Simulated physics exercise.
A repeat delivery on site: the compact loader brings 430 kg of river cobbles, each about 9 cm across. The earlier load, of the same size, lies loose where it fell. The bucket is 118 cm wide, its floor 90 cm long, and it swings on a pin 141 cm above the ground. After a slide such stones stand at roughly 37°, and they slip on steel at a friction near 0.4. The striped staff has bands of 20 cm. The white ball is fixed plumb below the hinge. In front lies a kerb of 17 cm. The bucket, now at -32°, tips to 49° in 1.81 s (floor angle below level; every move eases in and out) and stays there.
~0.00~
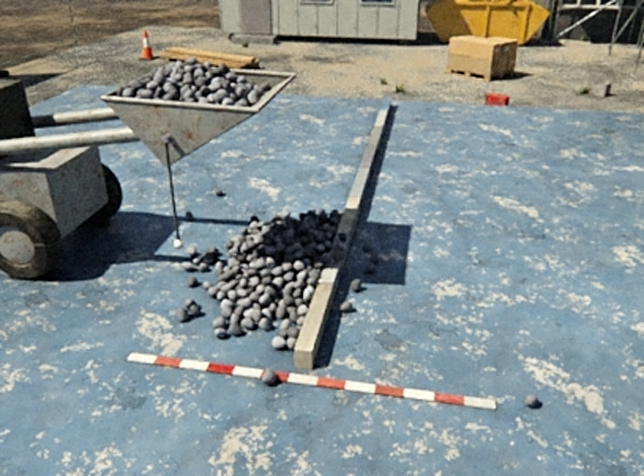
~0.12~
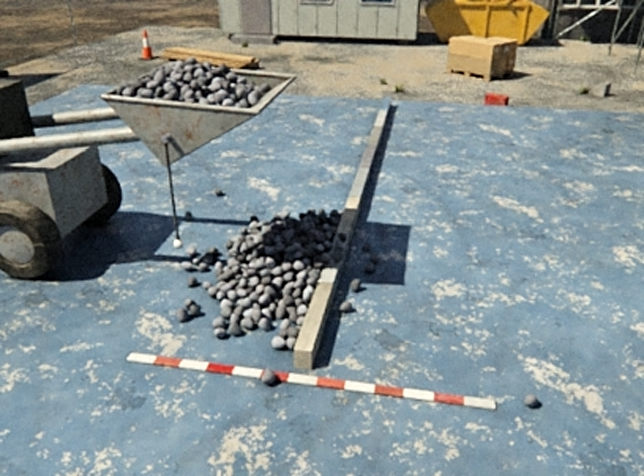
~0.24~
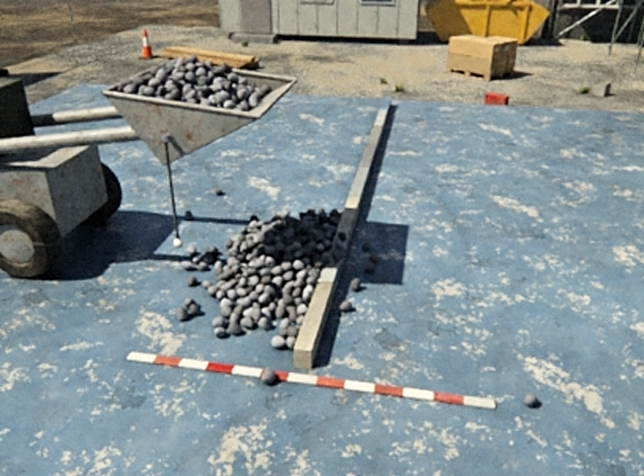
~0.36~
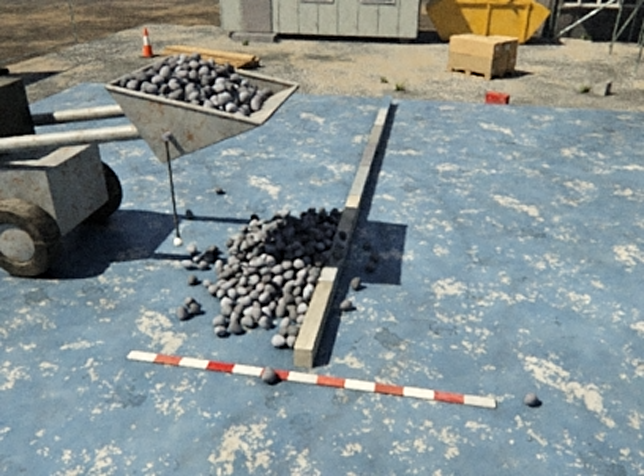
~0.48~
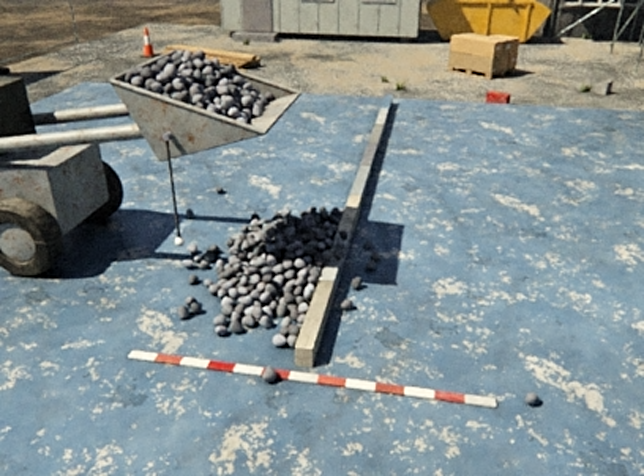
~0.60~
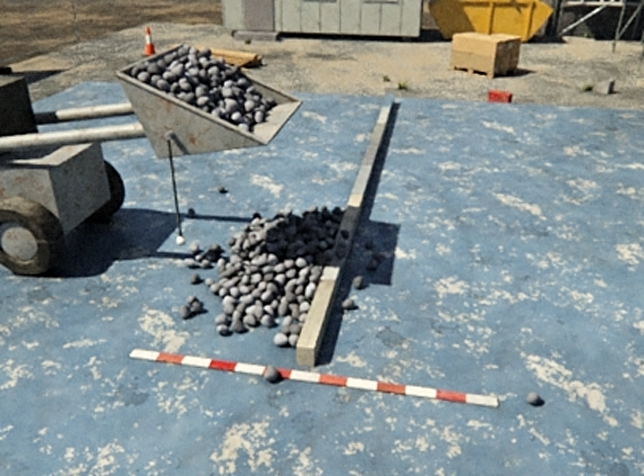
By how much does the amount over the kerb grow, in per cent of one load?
Some 14 per cent is added.
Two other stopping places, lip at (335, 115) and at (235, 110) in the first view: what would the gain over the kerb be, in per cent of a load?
About 85 and 0 per cent.
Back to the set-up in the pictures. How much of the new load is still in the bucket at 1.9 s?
Roughly 5 per cent is still inside.
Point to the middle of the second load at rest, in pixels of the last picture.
Near (295, 248).
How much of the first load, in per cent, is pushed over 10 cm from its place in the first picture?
About 15 per cent.
After 1.4 s the floor is at 36°; in per cent of one load, 90 in the bucket, 109 on this side of the kerb, 1 over the kerb; the foremost stones are at (375, 274).
After 1.9 s the floor is at 49°; in per cent of one load, 4 in the bucket, 191 on this side of the kerb, 5 over the kerb; the foremost stones are at (387, 275).
After 2.3 s the floor is at 49°; in per cent of one load, 0 in the bucket, 187 on this side of the kerb, 13 over the kerb; the foremost stones are at (422, 275).
After 5.0 s the floor is at 49°; in per cent of one load, 0 in the bucket, 185 on this side of the kerb, 15 over the kerb; the foremost stones are at (456, 287). Net gain over the kerb, 14.
